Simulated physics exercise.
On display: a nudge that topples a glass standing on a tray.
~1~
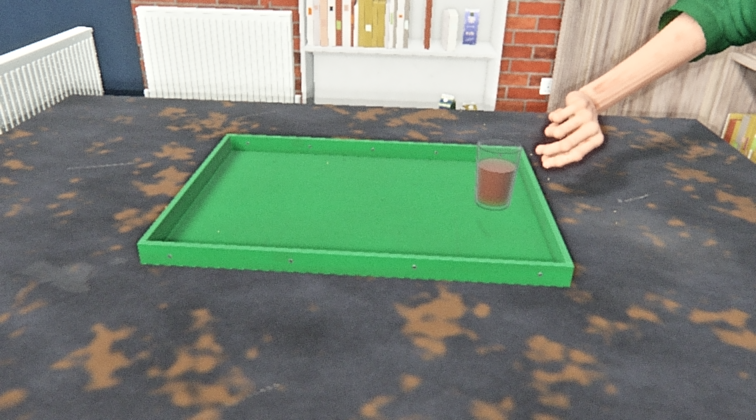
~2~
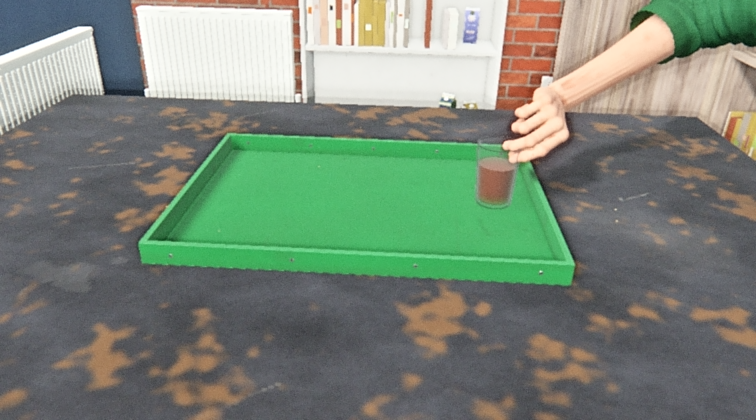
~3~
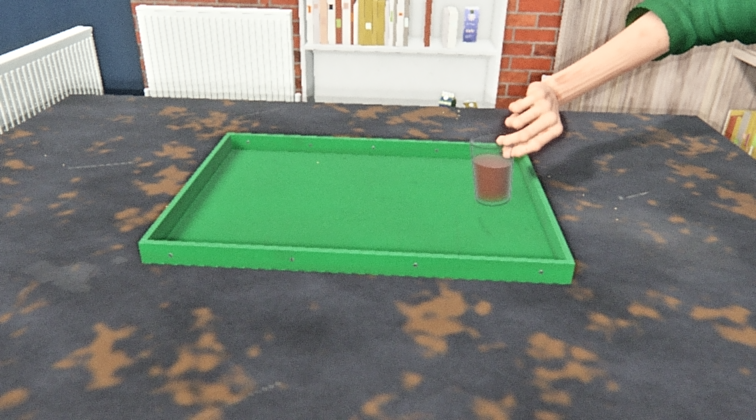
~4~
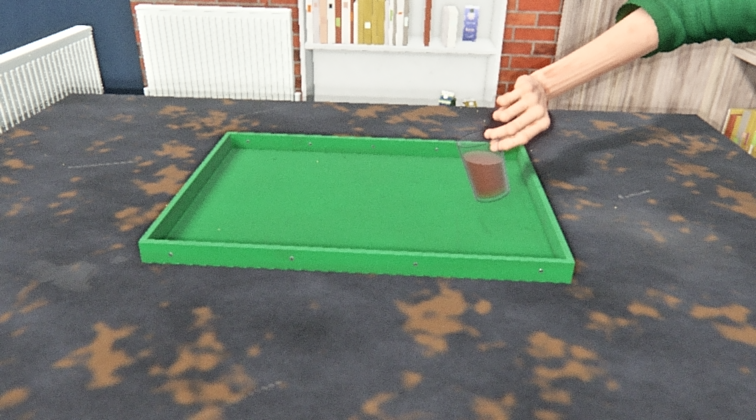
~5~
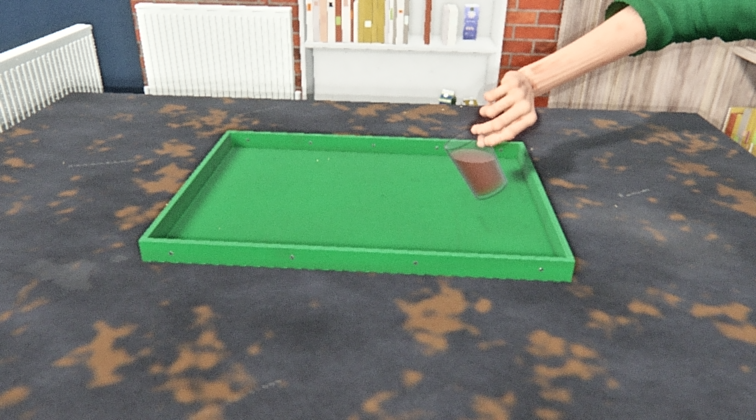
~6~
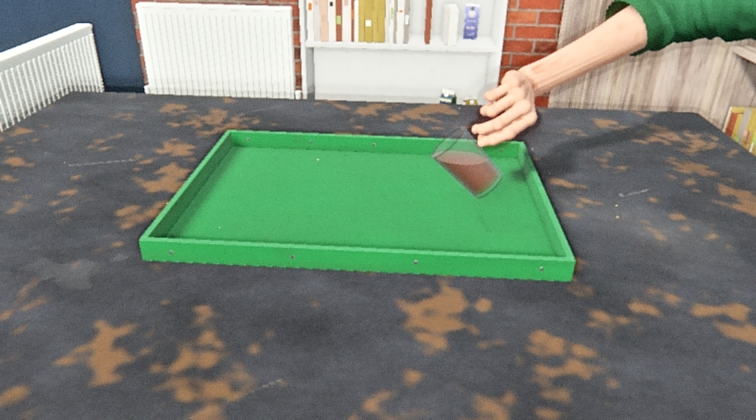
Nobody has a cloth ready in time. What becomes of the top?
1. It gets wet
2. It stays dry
Answer: 2.
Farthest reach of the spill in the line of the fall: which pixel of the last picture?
(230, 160).
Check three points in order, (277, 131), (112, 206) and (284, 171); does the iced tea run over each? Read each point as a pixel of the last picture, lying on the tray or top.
First not reached, second untouched, third soaked.
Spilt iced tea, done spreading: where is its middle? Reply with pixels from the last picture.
Its centre lies at roughly (286, 183) in the last picture.
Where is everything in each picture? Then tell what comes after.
In the first frame, it stands upright; glass (496, 173) about two thirds full; tray (355, 252).
The second frame shows the hand pushes it; glass about two thirds full, surface at (497, 164).
The third frame shows the hand pushes it; glass (493, 168) about two thirds full.
The fourth frame shows the hand pushes it; glass about two thirds full, surface at (483, 157); tray (356, 249).
The fifth frame shows the hand pushes it; glass (477, 162) tipped 30°.
In the sixth frame, it is falling; glass (467, 163) tipped 45°.
Soon after, the glass lies in the tray; the puddle covers about as much as a plate; all of it is inside the rim.
Later, the puddle covers about as much as a tray; all of it is inside the rim.
In the end, the puddle covers about as much as a tray; all of it is inside the rim.
